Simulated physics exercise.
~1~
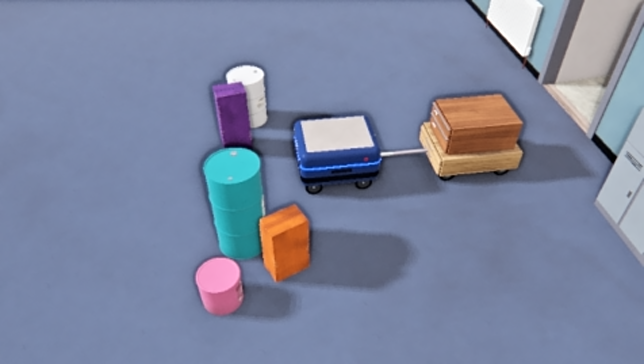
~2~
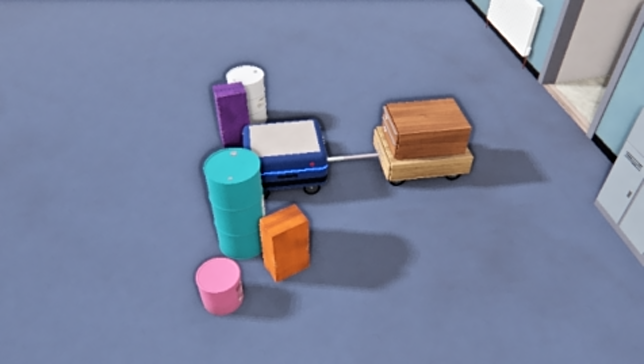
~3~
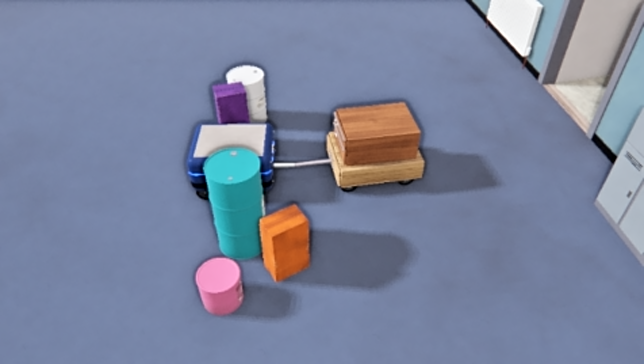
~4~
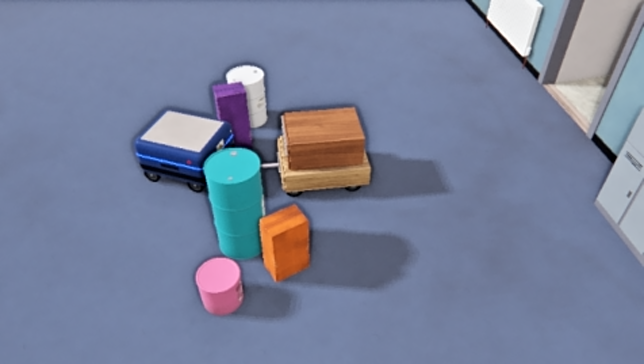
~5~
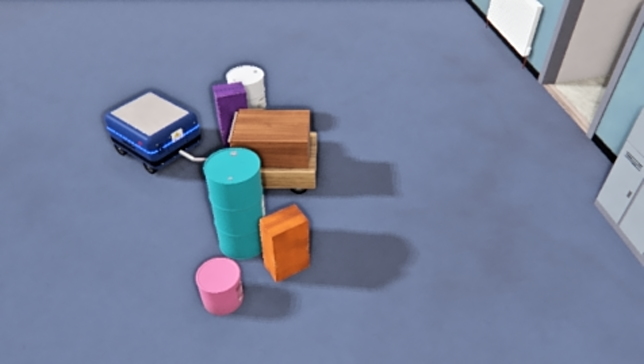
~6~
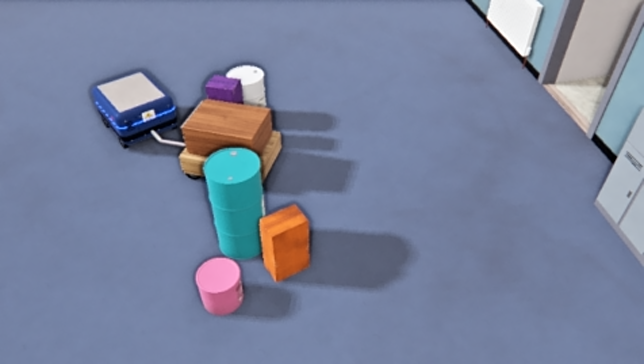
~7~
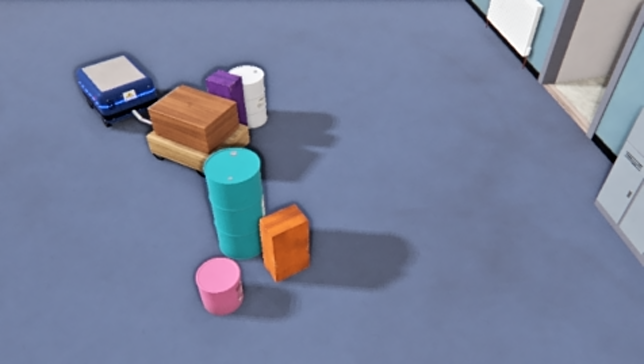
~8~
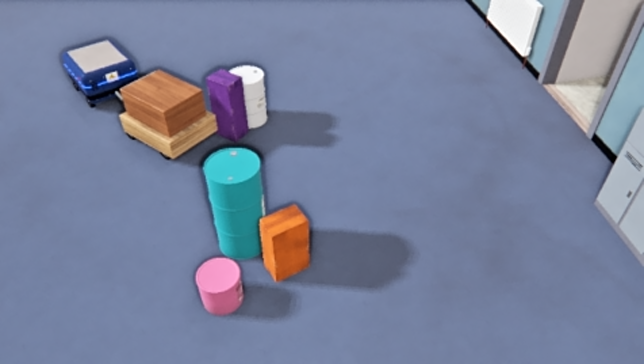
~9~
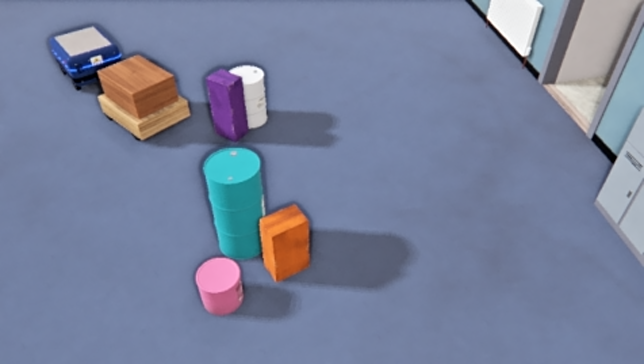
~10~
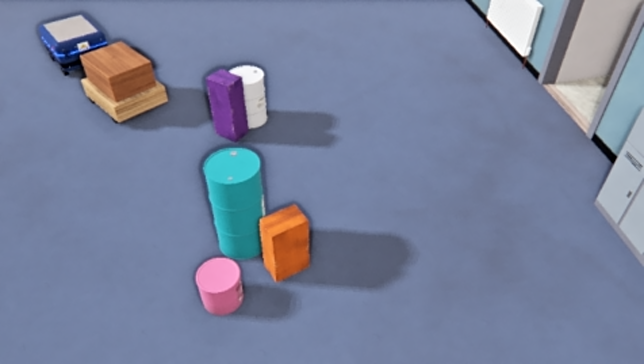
Blue robot tug towing a cart of wooden boxes left between standing drums and boxes, then curving away toward the upper left.
